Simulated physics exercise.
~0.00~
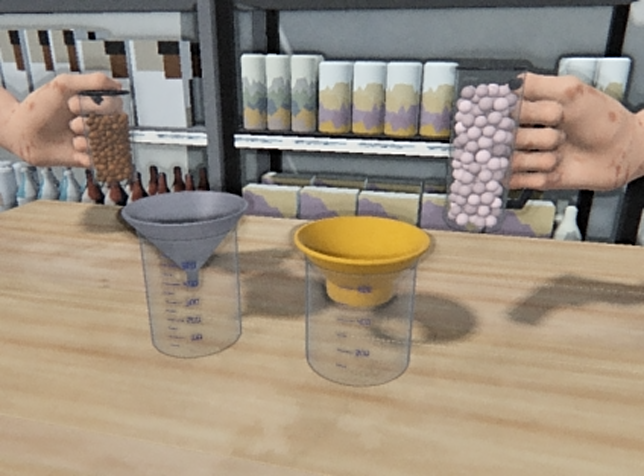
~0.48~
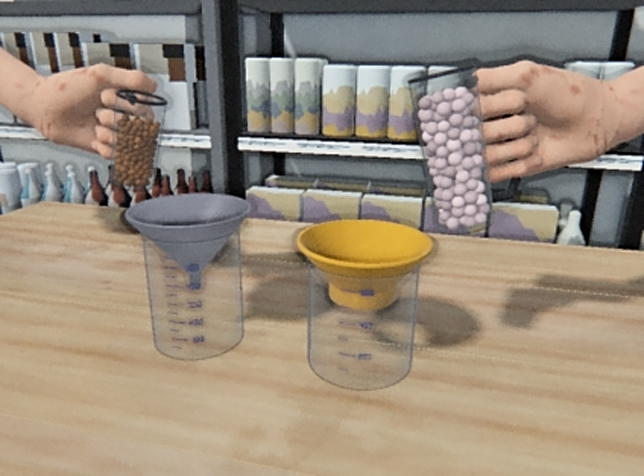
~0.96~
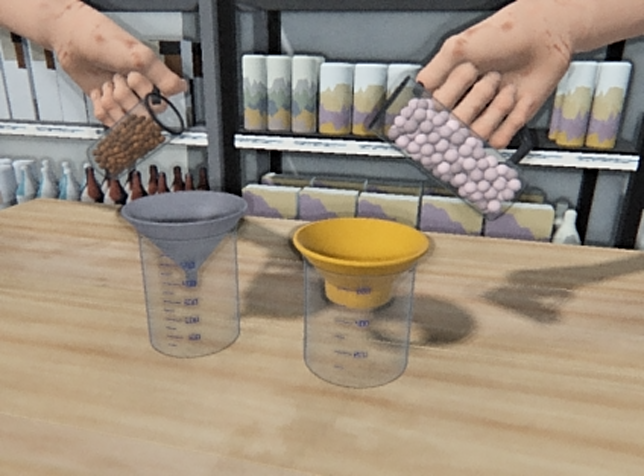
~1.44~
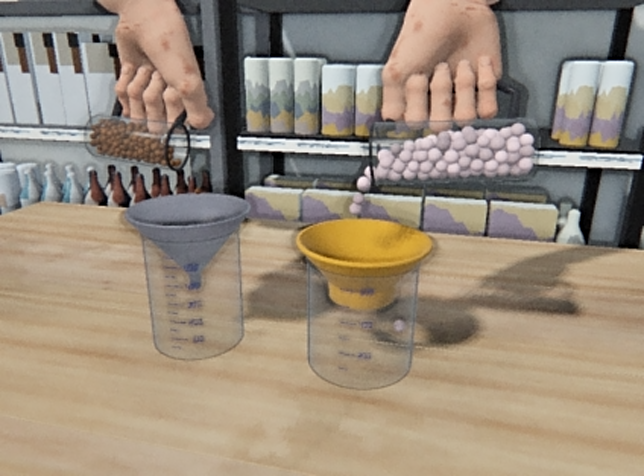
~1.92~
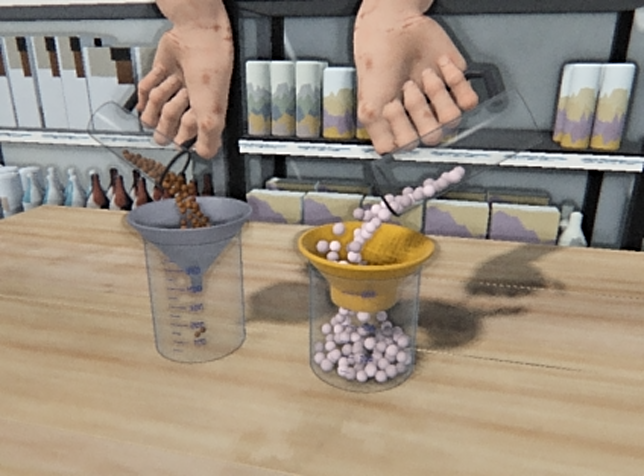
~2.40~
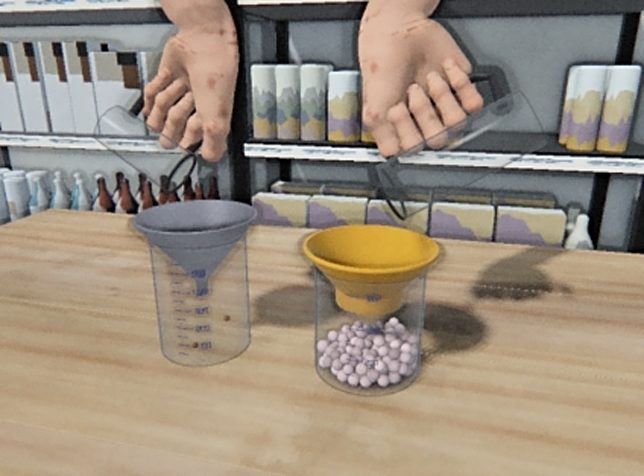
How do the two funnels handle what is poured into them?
The grey funnel on the left clogs, letting hardly any brown pieces down into its jar, while the yellow funnel on the right empties and all its pink balls end up in the jar below.
